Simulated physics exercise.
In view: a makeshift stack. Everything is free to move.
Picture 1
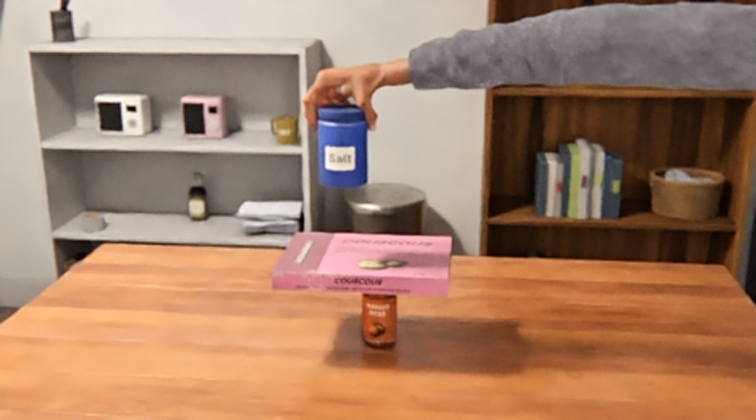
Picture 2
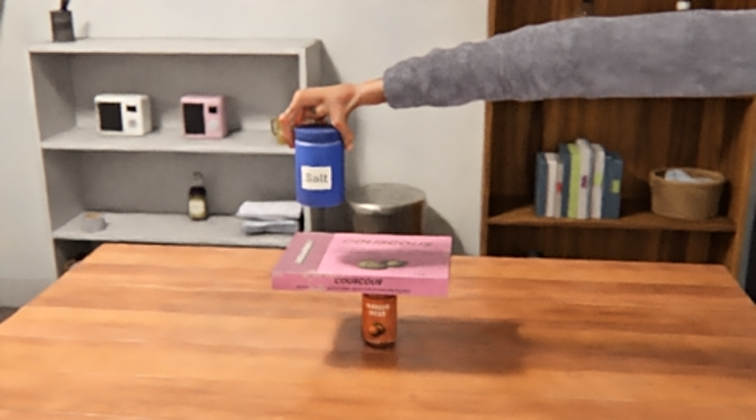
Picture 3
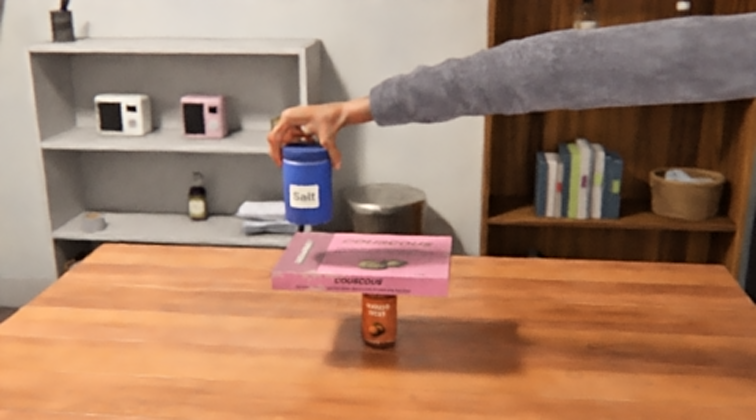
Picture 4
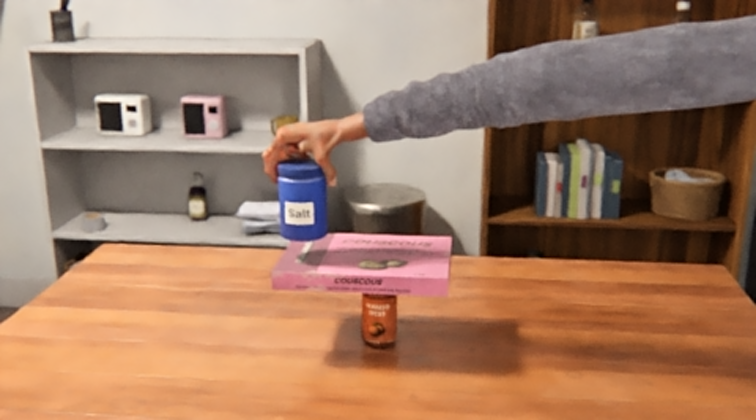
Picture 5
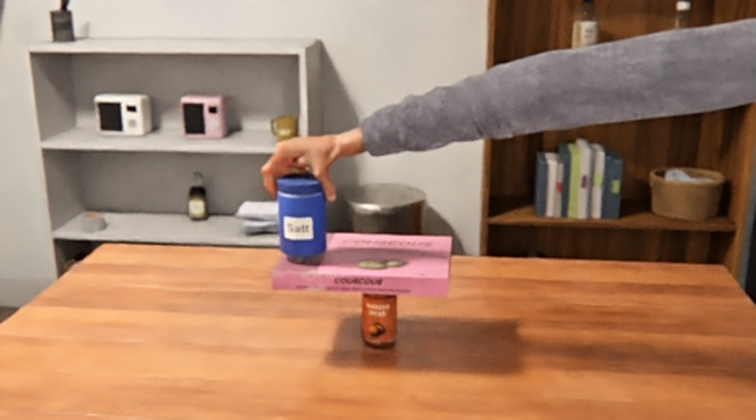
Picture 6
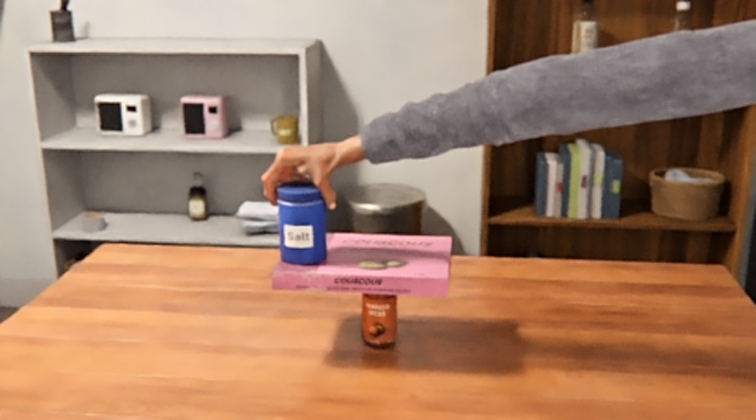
A hand lowers a blue salt jar onto the left end of a pink couscous box.
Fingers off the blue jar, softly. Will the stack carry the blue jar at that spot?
In the end the stack loses its balance.
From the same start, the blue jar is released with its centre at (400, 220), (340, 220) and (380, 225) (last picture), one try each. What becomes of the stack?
First try: It keeps its balance; second try: It comes apart; third try: It keeps its balance.
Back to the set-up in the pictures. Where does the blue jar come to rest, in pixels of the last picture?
At about (213, 337).
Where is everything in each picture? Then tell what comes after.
The first picture shows on its way; blue jar (343, 146); orange can (380, 308).
The second picture shows on its way; blue jar (320, 165); orange can (380, 308).
The third picture shows on its way; blue jar (308, 182); orange can (380, 308).
The fourth picture shows on its way; blue jar (303, 199); orange can (380, 308).
The fifth picture shows on its way; blue jar (302, 214); orange can (380, 308).
The sixth picture shows set down, still held; blue jar (302, 222); orange can (380, 308).
Then, 0.30 s after the last picture, blue jar now fallen; pink packet tipped 48° from how it was.
Then, 0.40 s after the last picture, pink packet tipped 72° from how it was.
Then, 0.80 s after the last picture, pink packet tipped 73° from how it was.
At rest, fallen, blue jar; tipped over in the stack, pink packet; orange can in place. Seen from the same camera at the end, blue jar near (212, 337). The stack comes apart.
